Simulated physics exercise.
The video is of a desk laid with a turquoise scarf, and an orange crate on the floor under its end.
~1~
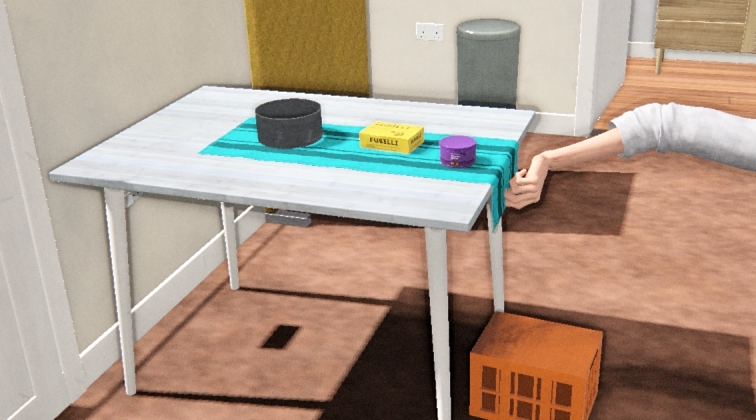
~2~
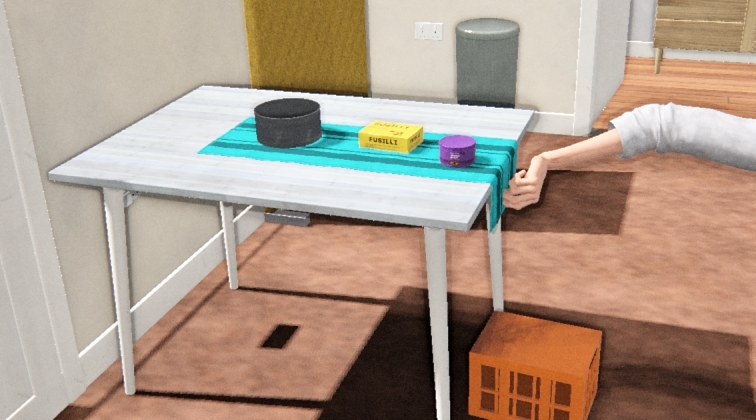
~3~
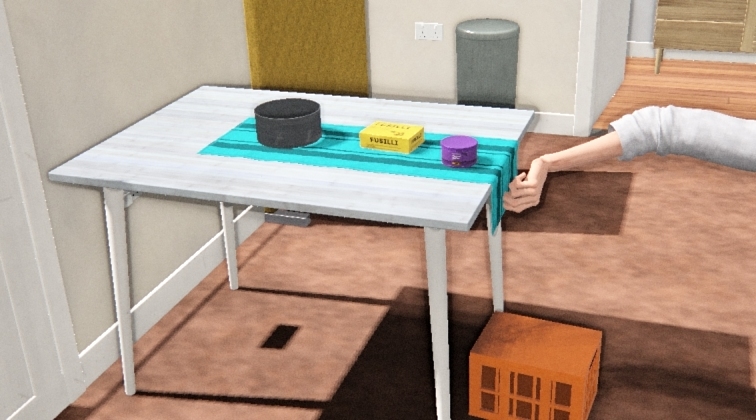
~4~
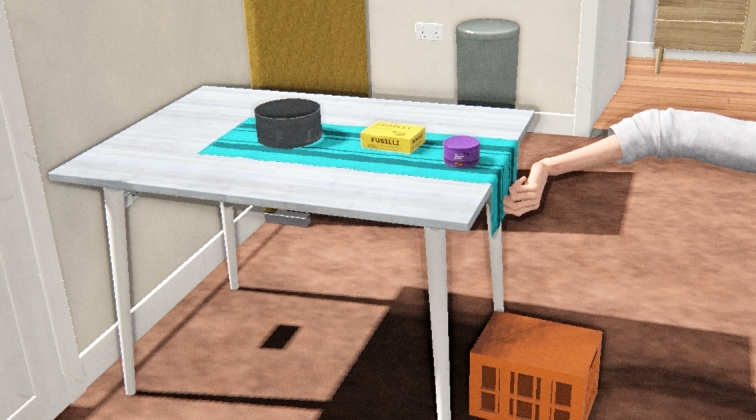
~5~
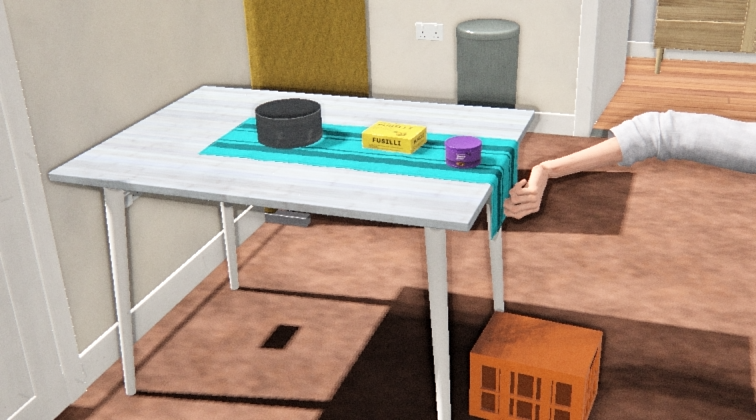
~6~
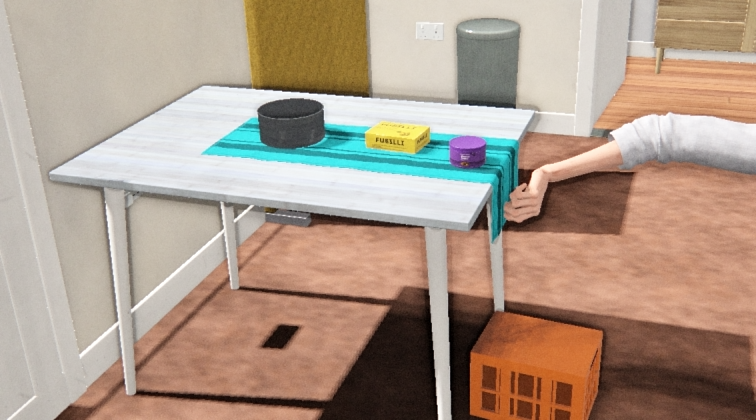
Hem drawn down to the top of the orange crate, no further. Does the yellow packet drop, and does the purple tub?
Taking them in turn: The yellow packet does drop; the purple tub does drop.
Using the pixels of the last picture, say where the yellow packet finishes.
I'd mark the resting spot at about (580, 308).
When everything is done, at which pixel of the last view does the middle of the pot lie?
It finishes at (422, 135).
Then, 0.80 s past the final frame, hem going down; packet carried along near (459, 143); tub down below near (557, 319).
Then, 1.58 s past the final frame, hem going down; packet tipping at the edge near (519, 144); tub down below near (557, 319).
When it is over, hem on the crate; packet down below near (580, 308); tub down below near (557, 320). The yellow packet goes over the edge and the purple tub is carried off the end.
